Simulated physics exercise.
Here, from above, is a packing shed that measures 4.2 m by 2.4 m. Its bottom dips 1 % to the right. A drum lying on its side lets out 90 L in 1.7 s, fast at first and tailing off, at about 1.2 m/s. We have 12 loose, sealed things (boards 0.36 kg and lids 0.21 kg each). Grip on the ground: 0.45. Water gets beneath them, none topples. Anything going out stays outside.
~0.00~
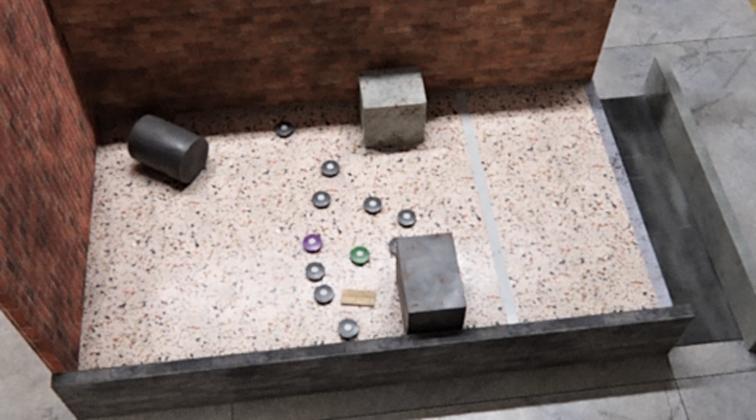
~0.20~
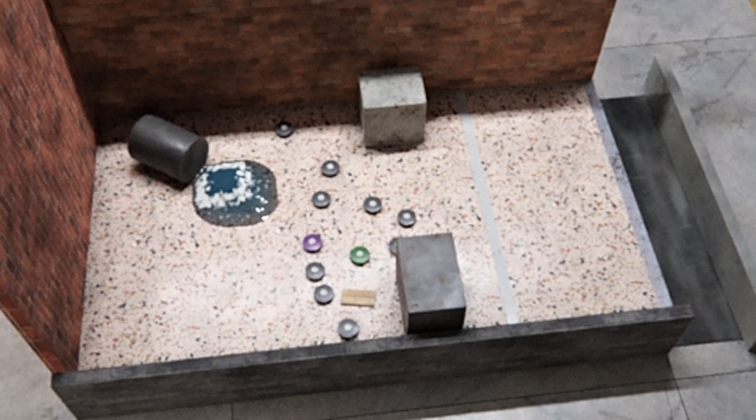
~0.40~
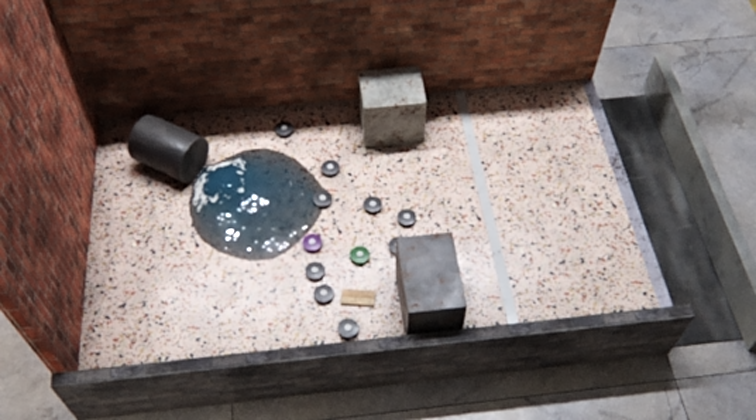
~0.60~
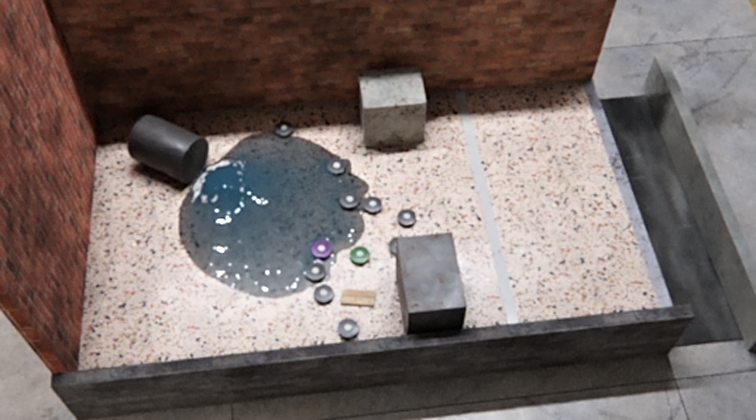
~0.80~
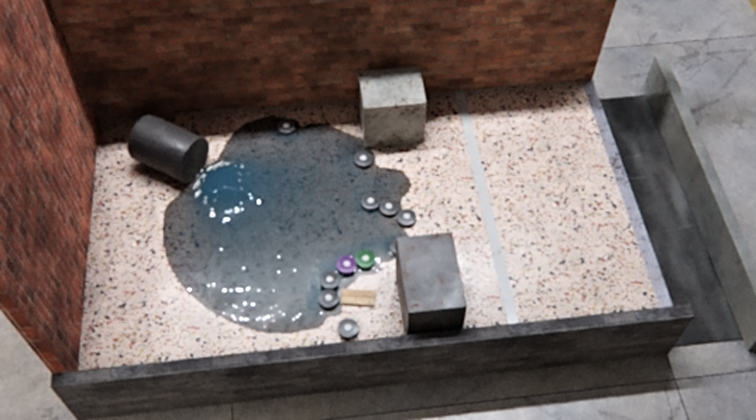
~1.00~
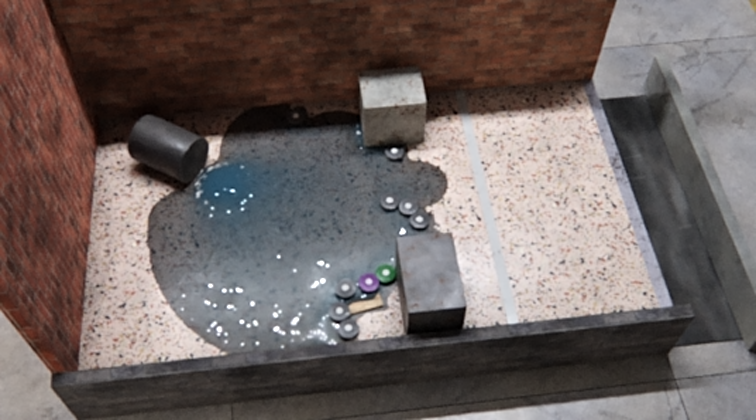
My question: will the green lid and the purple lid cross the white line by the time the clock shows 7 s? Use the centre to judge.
Green lid: Not across. Purple lid: Not across.
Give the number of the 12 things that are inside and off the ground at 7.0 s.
The count is 2.
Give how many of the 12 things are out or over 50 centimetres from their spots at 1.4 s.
By my reckoning, 6.
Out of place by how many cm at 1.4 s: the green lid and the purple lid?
By then roughly 40 cm and 80 cm, respectively.
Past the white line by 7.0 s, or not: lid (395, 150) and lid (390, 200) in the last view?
Crossed; crossed.
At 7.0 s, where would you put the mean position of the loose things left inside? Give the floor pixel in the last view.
Centre of the remaining things: Roughly (396, 196).
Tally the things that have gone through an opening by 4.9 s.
Total: 4.
After 1.4 s the green lid is near (389, 294), 0.4 m from its start, afloat; the purple lid is near (392, 314), 0.9 m from its start, afloat; 0 of 12 are over the mark; 9 afloat.
After 3.1 s the green lid is near (400, 236), 0.3 m from its start, afloat; the purple lid is near (386, 286), 0.7 m from its start, afloat; 5 of 12 are over the mark; 7 afloat.
After 4.9 s the green lid is near (466, 203), 1.0 m from its start, aground; the purple lid is near (403, 227), 0.7 m from its start, aground; 5 of 12 are over the mark; 3 afloat.
After 7.0 s the green lid is near (466, 203), 1.0 m from its start, aground; the purple lid is near (403, 227), 0.7 m from its start, aground; 5 of 12 are over the mark; 2 afloat.
